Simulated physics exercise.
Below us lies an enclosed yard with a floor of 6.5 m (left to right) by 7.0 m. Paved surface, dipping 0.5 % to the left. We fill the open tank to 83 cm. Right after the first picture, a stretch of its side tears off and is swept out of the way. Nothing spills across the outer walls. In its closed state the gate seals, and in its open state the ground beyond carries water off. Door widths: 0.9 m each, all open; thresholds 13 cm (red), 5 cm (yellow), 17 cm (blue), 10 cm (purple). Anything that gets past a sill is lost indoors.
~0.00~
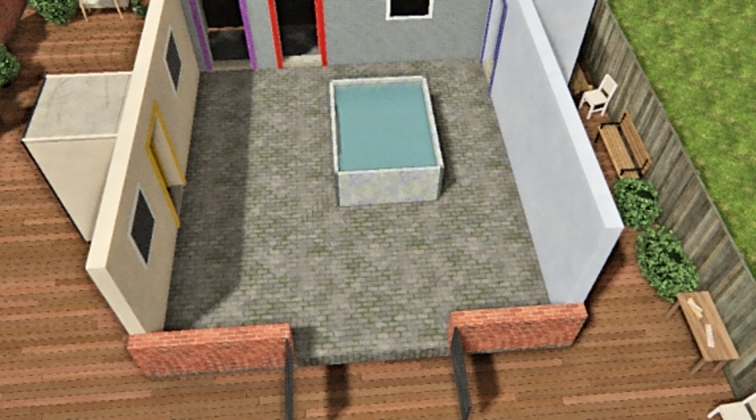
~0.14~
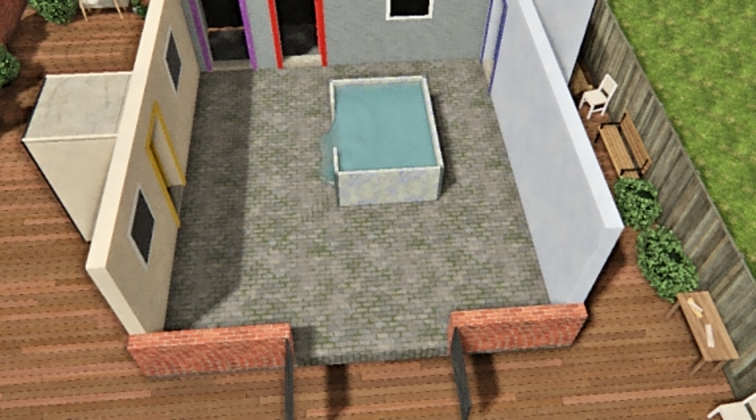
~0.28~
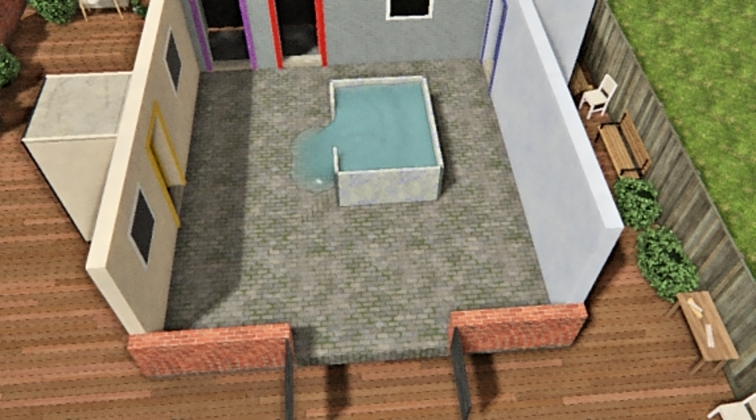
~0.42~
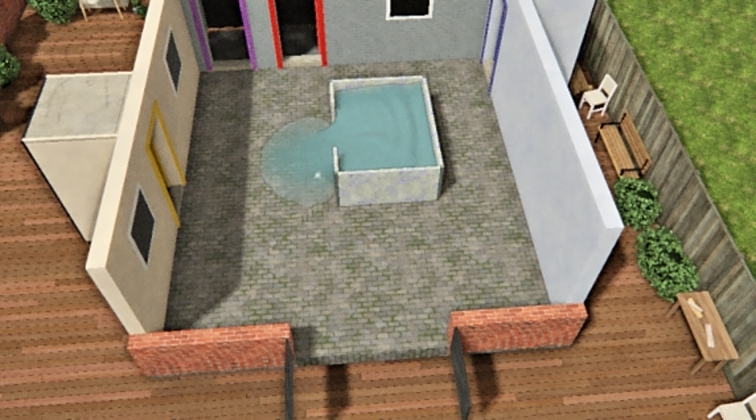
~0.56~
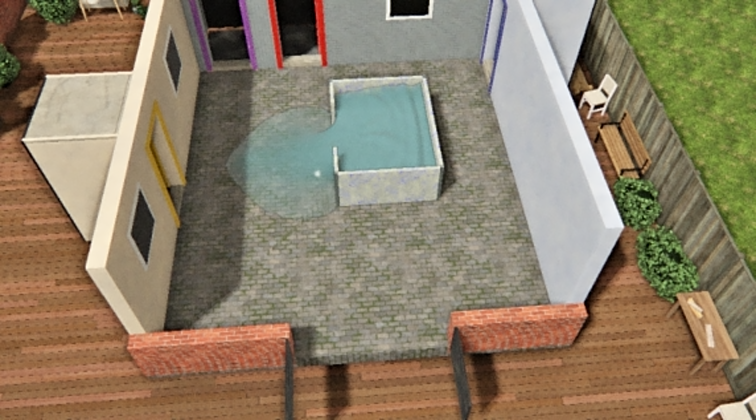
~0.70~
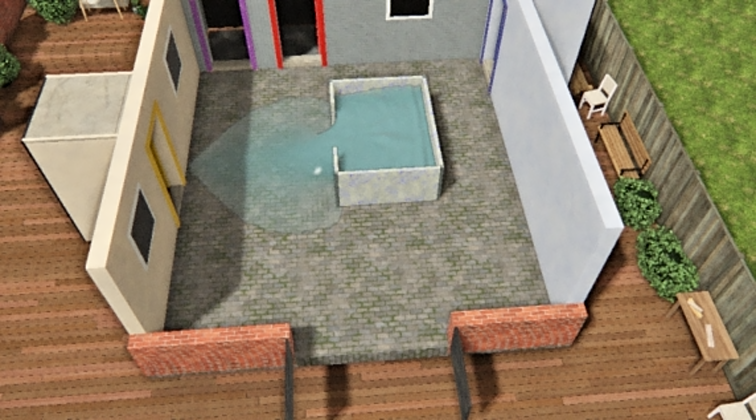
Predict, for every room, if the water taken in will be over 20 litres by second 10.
In the end the red door remains shy of the limit; the yellow door overtops the limit; the blue door remains shy of the limit; the purple door overtops the limit.
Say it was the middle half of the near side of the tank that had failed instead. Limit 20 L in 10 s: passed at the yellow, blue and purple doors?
Then yellow does not exceed it, blue does not exceed it, purple does not exceed it.
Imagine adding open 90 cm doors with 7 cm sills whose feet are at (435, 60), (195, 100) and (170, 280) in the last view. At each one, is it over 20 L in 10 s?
Well, the first is on the low side, the second is on the high side, and the third is on the high side.
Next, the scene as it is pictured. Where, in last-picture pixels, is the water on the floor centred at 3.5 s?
Its balance point lies near (295, 164).
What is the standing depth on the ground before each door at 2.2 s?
In centimetres - red: 2, yellow: 28, blue: 0, purple: 29.
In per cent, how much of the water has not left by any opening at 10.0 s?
Near 74 in a hundred is still there.
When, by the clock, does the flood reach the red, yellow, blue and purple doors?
Door times: Red 1.8 s / yellow 0.9 s / blue 5.0 s / purple 1.6 s.
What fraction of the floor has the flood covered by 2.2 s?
About 35 per cent.
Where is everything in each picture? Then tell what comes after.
The first picture shows the open tank at (383, 125) is whole and still, 83 cm deep.
In the second picture, water pours out at (337, 147) and has run 0.7 m, to (329, 182); typically 8 cm deep outside, 83 cm at the open tank's back.
In the third picture, water pours out at (337, 148) and has run 1.0 m, to (298, 138); typically 13 cm deep outside, 82 cm at the open tank's back.
In the fourth picture, the front is at (265, 174), 1.5 m from the gap at (337, 148); 2.6 m2 of floor is under water; 75 cm left at the back of the open tank.
In the fifth picture, water pours out at (337, 148) and has run 2.1 m, to (232, 170); typically 7 cm deep outside, 69 cm at the open tank's back.
In the sixth picture, water pours out at (337, 147) and has run 2.8 m, to (196, 170); typically 6 cm deep outside, 71 cm at the open tank's back.
After 1.4 s water covers 30 % of the floor and is deepest (44 cm) near (331, 155); red door not reached, yellow door 20 cm at the sill, 53 L in, blue door not reached, purple door not reached.
After 2.2 s water covers 35 % of the floor and is deepest (50 cm) near (200, 76); red door 2 cm at the sill, 0 L in, yellow door 28 cm at the sill, 208 L in, blue door not reached, purple door 29 cm at the sill, 18 L in.
After 3.5 s water covers 45 % of the floor and is deepest (28 cm) near (162, 344); red door 7 cm at the sill, 0 L in, yellow door 20 cm at the sill, 359 L in, blue door not reached, purple door 25 cm at the sill, 156 L in.
After 6.0 s water covers 85 % of the floor and is deepest (18 cm) near (162, 344); red door 8 cm at the sill, 0 L in, yellow door 13 cm at the sill, 499 L in, blue door 12 cm at the sill, 0 L in, purple door 16 cm at the sill, 274 L in.
After 10.0 s water covers 100 % of the floor and is deepest (10 cm) near (161, 354); red door 5 cm at the sill, 0 L in, yellow door 9 cm at the sill, 572 L in, blue door 8 cm at the sill, 0 L in, purple door 9 cm at the sill, 293 L in.
